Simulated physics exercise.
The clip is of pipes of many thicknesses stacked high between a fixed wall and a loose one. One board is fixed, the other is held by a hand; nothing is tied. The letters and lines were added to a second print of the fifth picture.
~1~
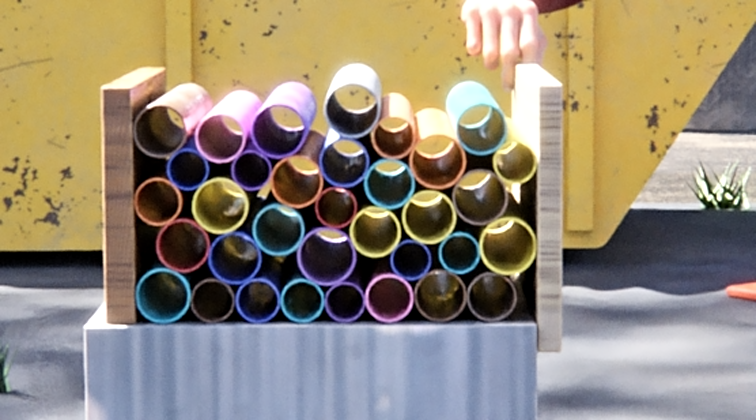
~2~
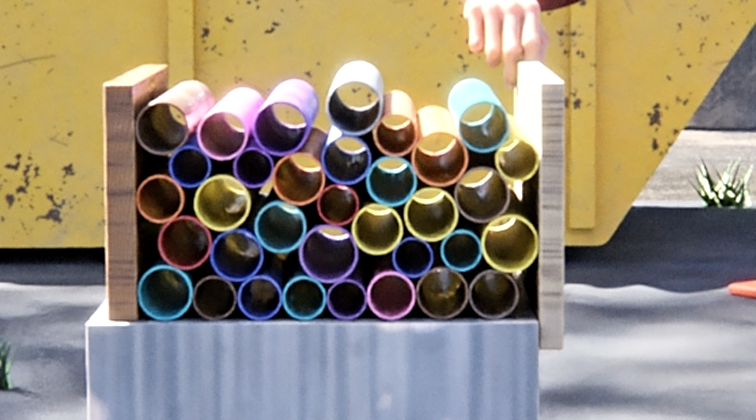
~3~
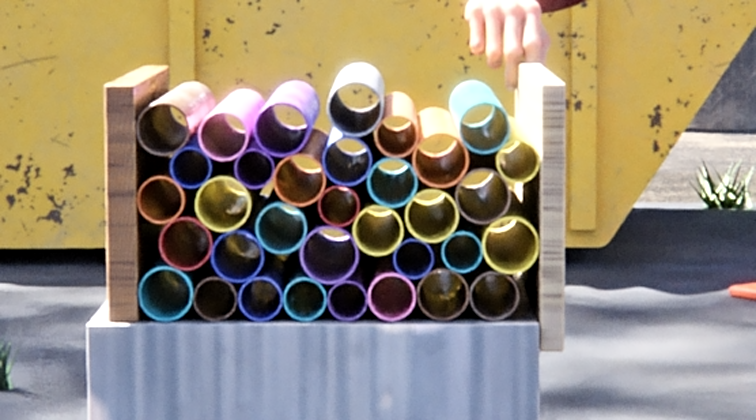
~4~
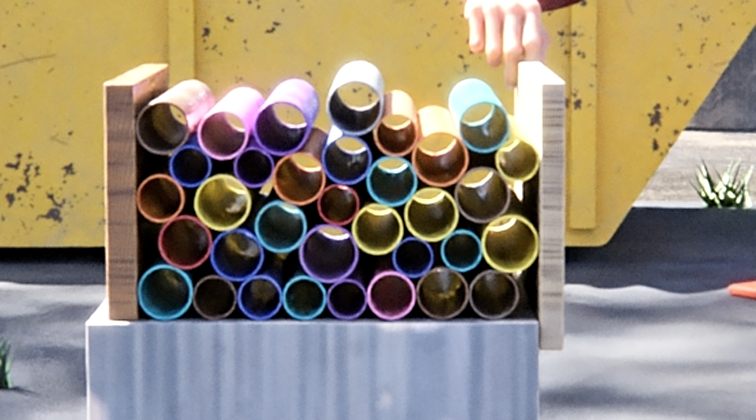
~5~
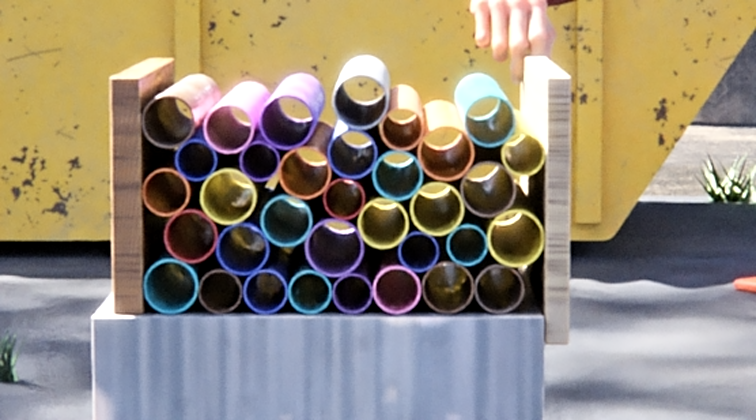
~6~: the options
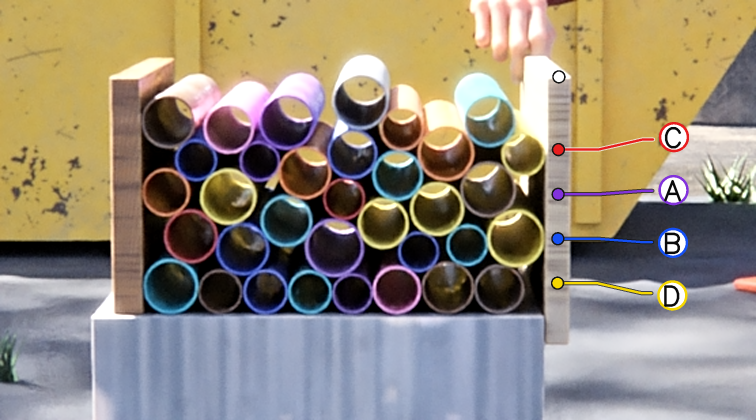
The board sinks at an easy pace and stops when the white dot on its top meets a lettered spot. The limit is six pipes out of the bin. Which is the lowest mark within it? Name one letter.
The last mark within the limit is B.
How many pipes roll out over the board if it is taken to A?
It comes to none.
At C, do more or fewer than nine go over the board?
Fewer than nine.
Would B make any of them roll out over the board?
Yes, at B.
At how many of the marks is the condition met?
The number is three.
On the copy, A at (559, 195); B at (558, 239); C at (559, 149); D at (558, 283); the white dot at (559, 77).
On B. First, top of the board (545, 153).
Then, top of the board (545, 237).
Finally, top of the board (545, 238), two out over the board.
By contrast, A none out over the board; C none out over the board; D more than six out over the board.
